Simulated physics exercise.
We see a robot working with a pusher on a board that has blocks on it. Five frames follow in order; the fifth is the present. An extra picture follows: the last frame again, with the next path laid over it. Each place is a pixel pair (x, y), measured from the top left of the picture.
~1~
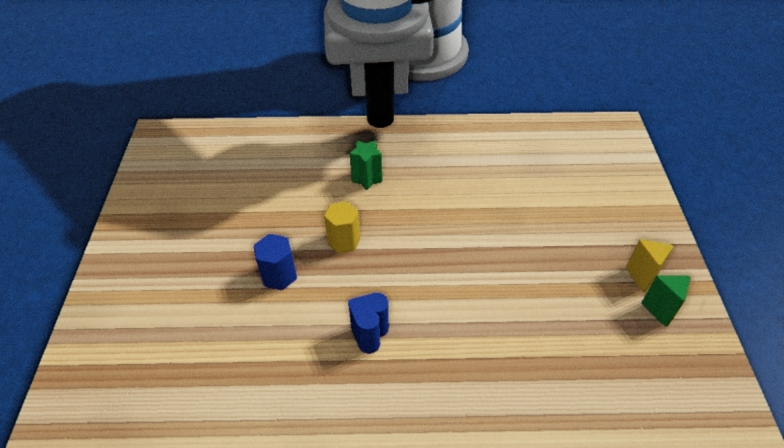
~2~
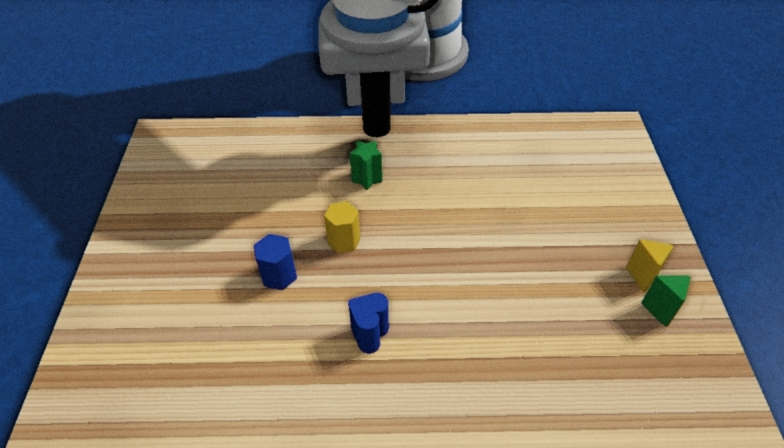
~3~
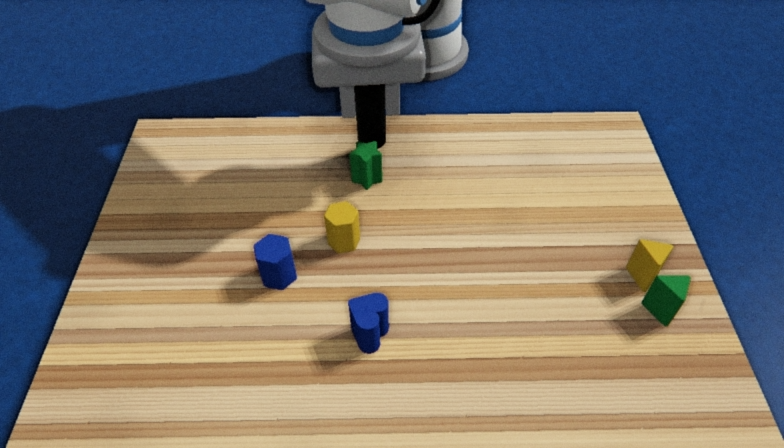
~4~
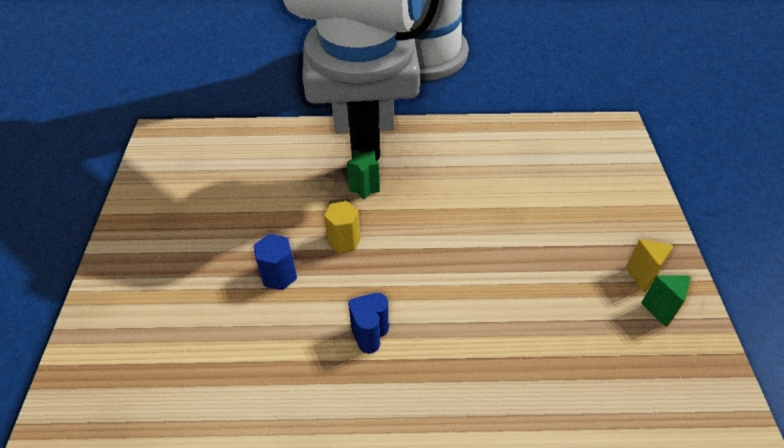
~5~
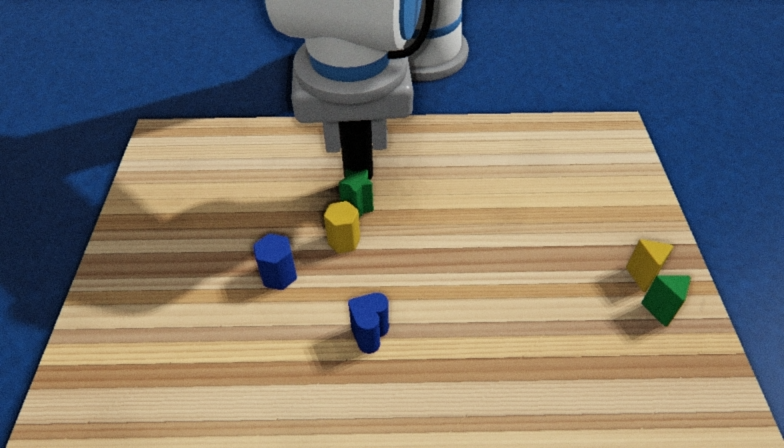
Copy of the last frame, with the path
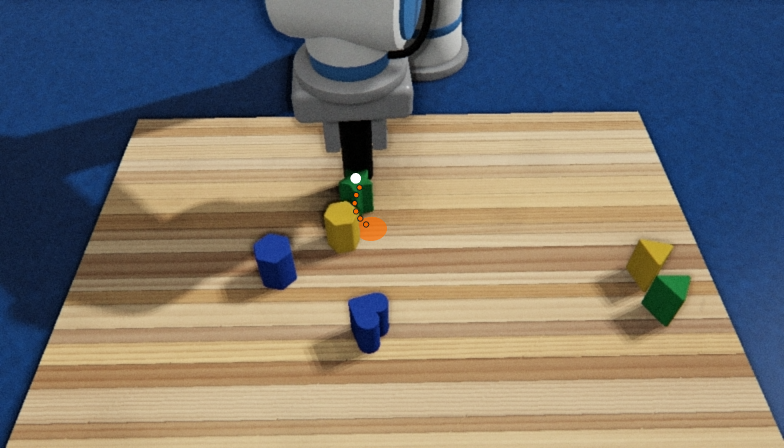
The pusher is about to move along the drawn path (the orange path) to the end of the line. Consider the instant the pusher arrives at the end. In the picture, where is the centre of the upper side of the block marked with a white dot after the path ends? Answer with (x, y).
Its top middle: (364, 224).
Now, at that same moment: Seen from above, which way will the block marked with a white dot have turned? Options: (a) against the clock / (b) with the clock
The one that fits is b, with the clock.
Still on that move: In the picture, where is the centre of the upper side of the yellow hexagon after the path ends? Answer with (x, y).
In the picture, that point is around (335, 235).
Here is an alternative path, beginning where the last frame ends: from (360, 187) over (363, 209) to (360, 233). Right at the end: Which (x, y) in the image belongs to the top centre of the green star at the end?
The centre of its top will be at (355, 227).
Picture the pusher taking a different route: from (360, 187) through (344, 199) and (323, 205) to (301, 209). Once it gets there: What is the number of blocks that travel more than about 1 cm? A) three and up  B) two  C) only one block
C: Only one block.
The line goes from (360, 187) by way of (355, 202) and (359, 216) to (371, 229); the dot is on the green star.
What follows on the original path. Halfway along, pusher at (354, 196); yellow hexagon at (337, 221), turned 20° clockwise; green star at (354, 202).
At the end, pusher at (371, 216); yellow hexagon at (335, 235), turned 60° clockwise; green star at (364, 224), turned 20° clockwise.
